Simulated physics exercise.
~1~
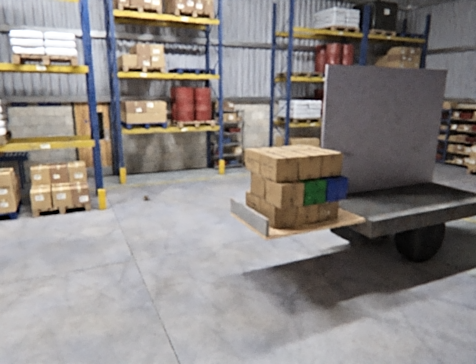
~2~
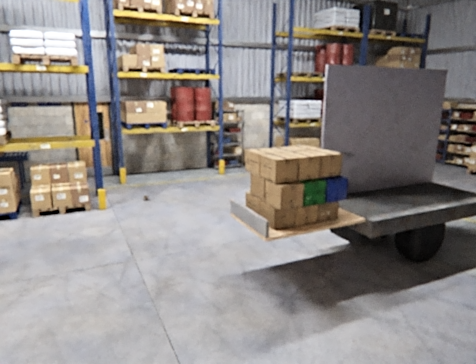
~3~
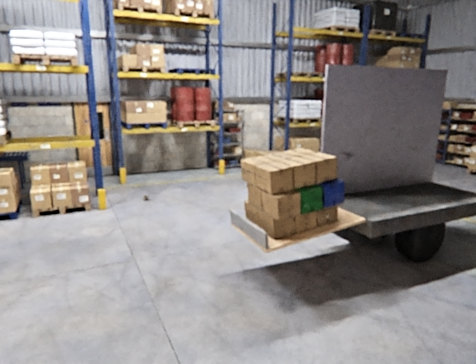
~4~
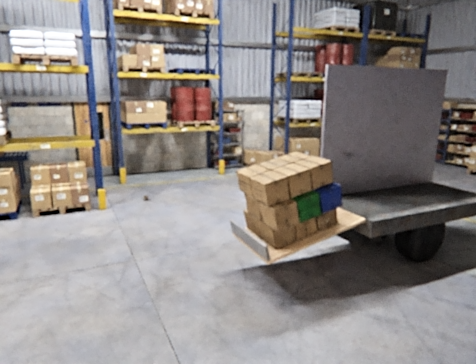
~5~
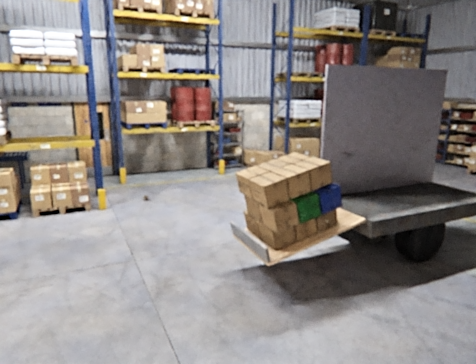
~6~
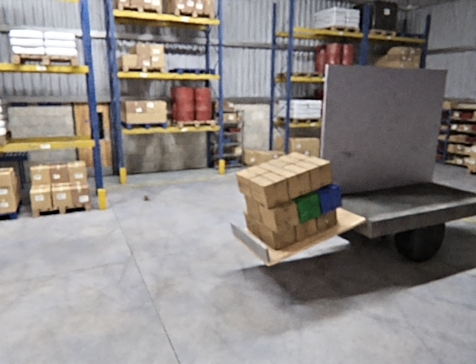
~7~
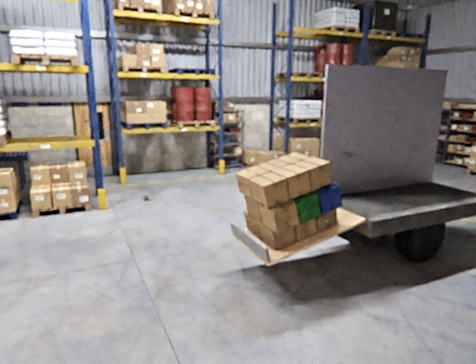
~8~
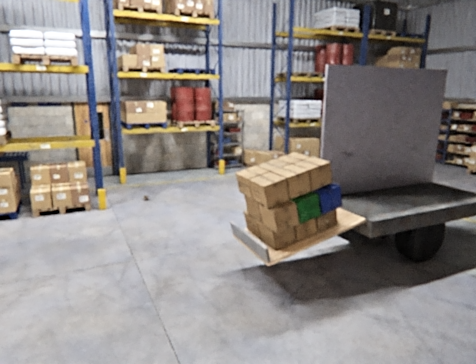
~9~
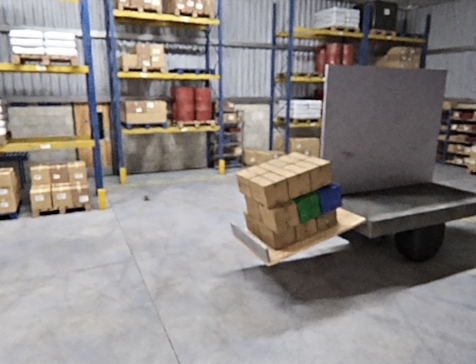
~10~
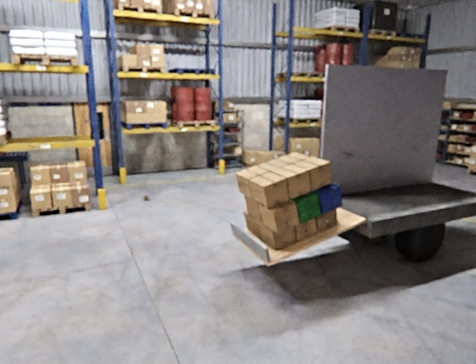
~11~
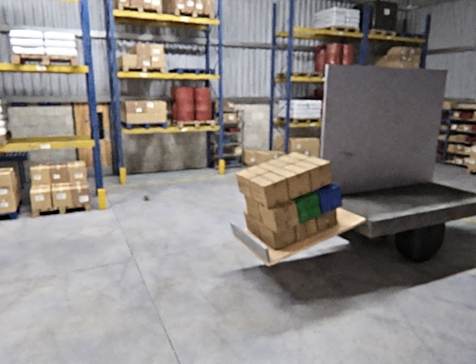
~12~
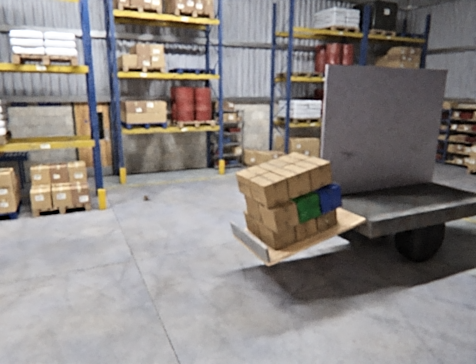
Stacked brown cartons tilt down to the left with the platform, and all stay aboard.
